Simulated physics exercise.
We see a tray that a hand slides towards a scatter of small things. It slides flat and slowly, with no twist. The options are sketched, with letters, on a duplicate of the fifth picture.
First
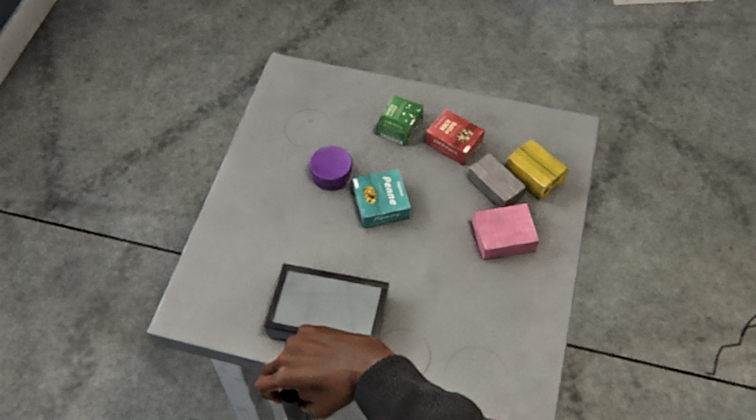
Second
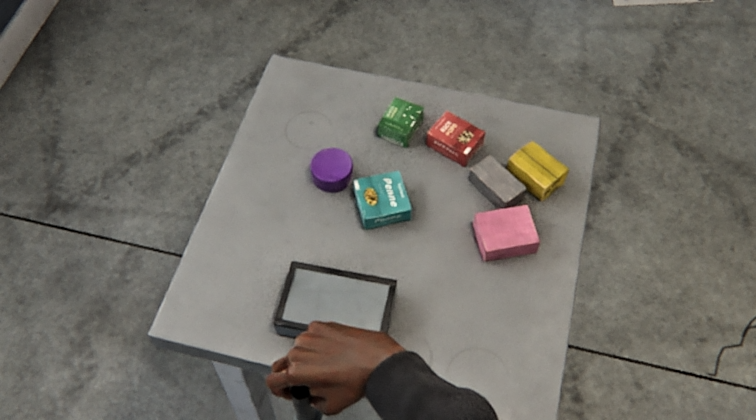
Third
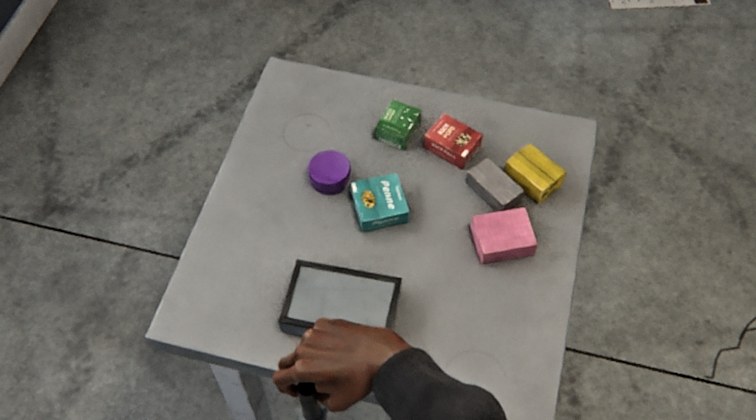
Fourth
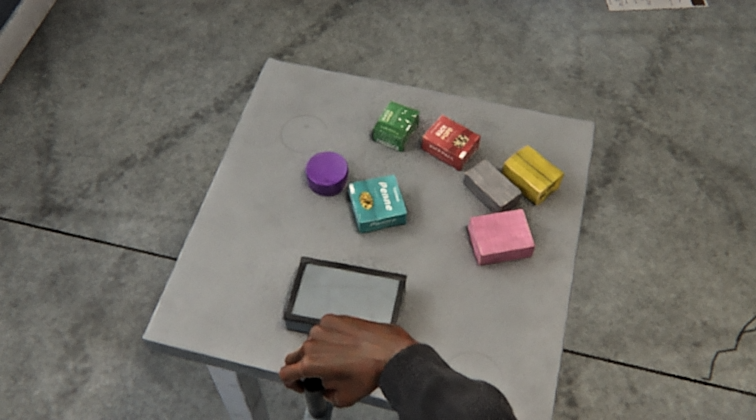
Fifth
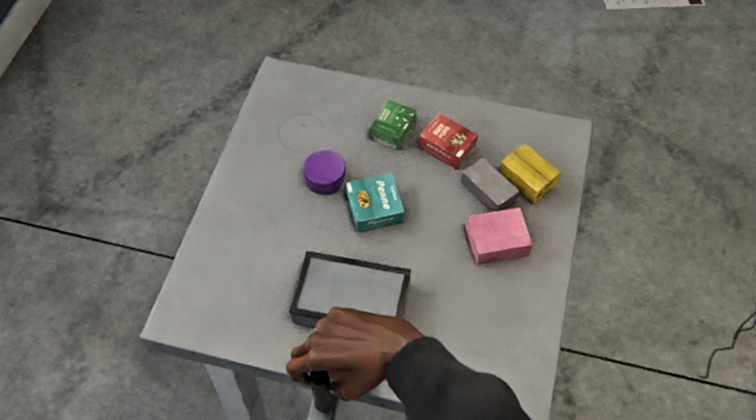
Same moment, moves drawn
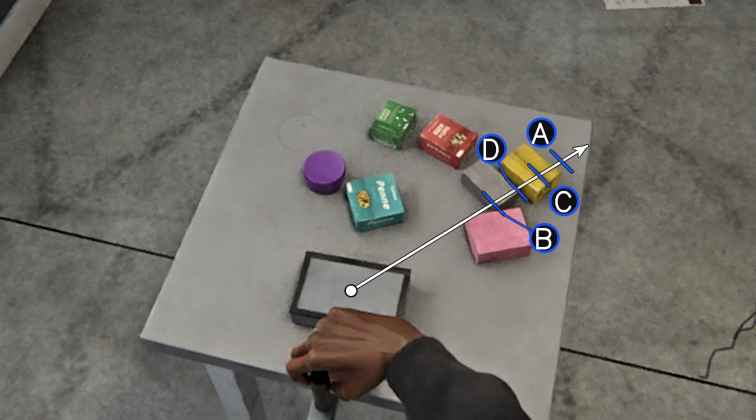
A dark-framed tray under a person's hand starts near the front edge of a grey table, below a loose group of small boxes, a block and a round purple tub. The hand slides it slowly a short way right and slightly upward, while the other items stay put.
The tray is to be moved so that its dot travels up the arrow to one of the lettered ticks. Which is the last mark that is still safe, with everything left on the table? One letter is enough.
No farther than B.
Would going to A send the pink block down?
By then, yes.
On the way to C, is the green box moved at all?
No.
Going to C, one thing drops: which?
The pink block goes over.
On the copy, A at (562, 162); B at (494, 204); C at (539, 176); D at (516, 189); the arrow from (351, 291) to (587, 146); the white dot at (351, 291).
On B. First, tray (405, 264); yellow box (529, 174); green box (394, 125).
Then, tray (456, 232); pink block (537, 230); grey block (491, 184).
Finally, tray (492, 210); pink block (570, 225); yellow box (540, 156); nothing has fallen.
By contrast, A drops the pink block; C drops the pink block; D drops the pink block.
